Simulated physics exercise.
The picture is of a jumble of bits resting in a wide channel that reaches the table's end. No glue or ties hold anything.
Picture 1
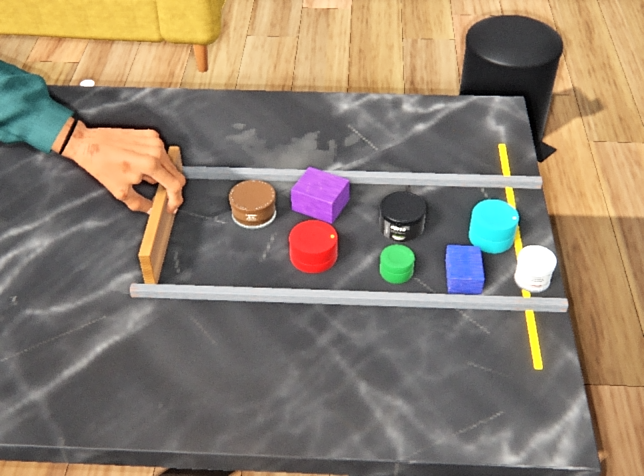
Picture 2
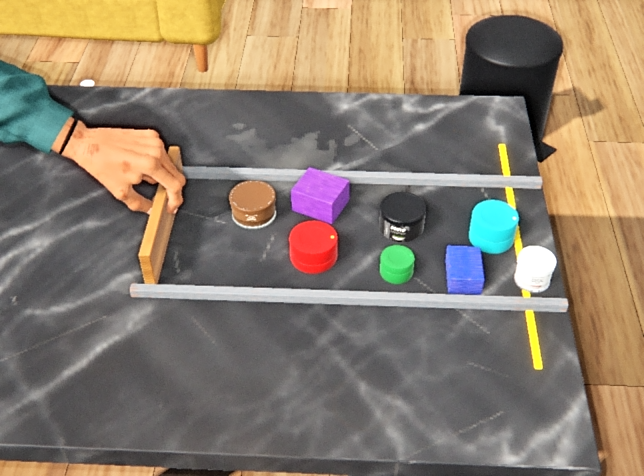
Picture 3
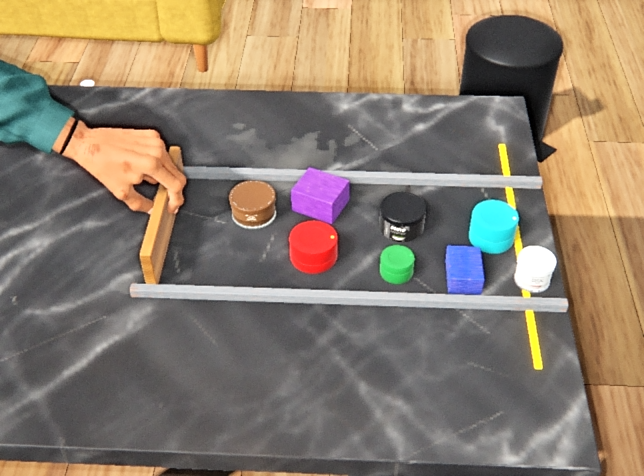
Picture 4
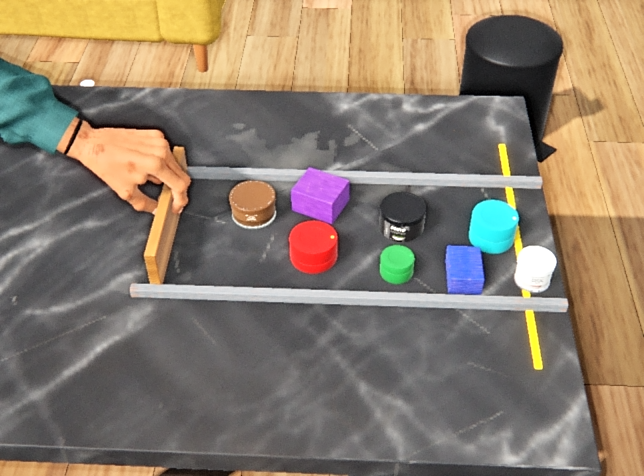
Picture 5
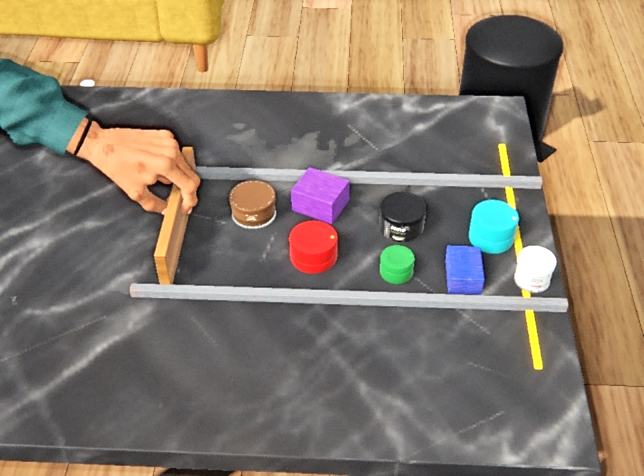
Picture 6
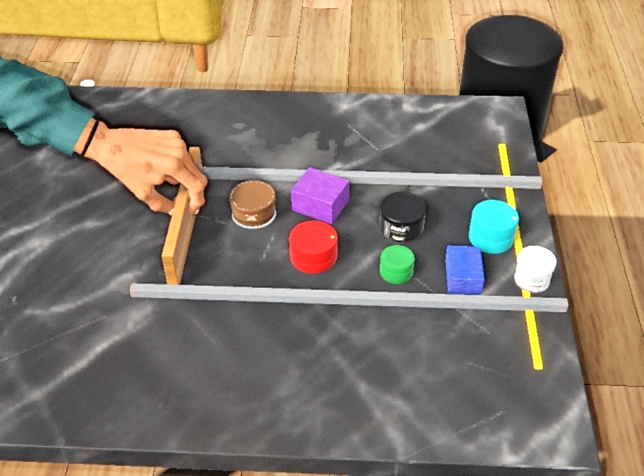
A hand slides a wooden board slightly right along the channel toward the unmoving objects.
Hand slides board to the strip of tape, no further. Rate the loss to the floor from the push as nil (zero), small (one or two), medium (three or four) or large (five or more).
The loss is large.
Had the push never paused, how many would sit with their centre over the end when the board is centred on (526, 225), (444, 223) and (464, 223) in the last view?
Per position: 5 / 0 / 2.
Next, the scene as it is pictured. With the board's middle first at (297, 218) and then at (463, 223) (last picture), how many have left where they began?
First 3, then 8.
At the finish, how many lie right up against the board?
Counting them up gives 3.
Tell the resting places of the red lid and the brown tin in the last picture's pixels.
In the last picture, roughly (546, 253) and (540, 221).
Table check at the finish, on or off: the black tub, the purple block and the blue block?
The black tub falls; the purple block is lost; the blue block goes over.
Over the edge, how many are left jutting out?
In total, 2 of them.
Early on, none off yet; white pot at rest near (535, 270); turquoise lid at rest near (493, 227); blue block at rest near (464, 270).
Finally, the number that fall off is five or more; lost, purple block, black tub, blue block, turquoise lid and white pot.
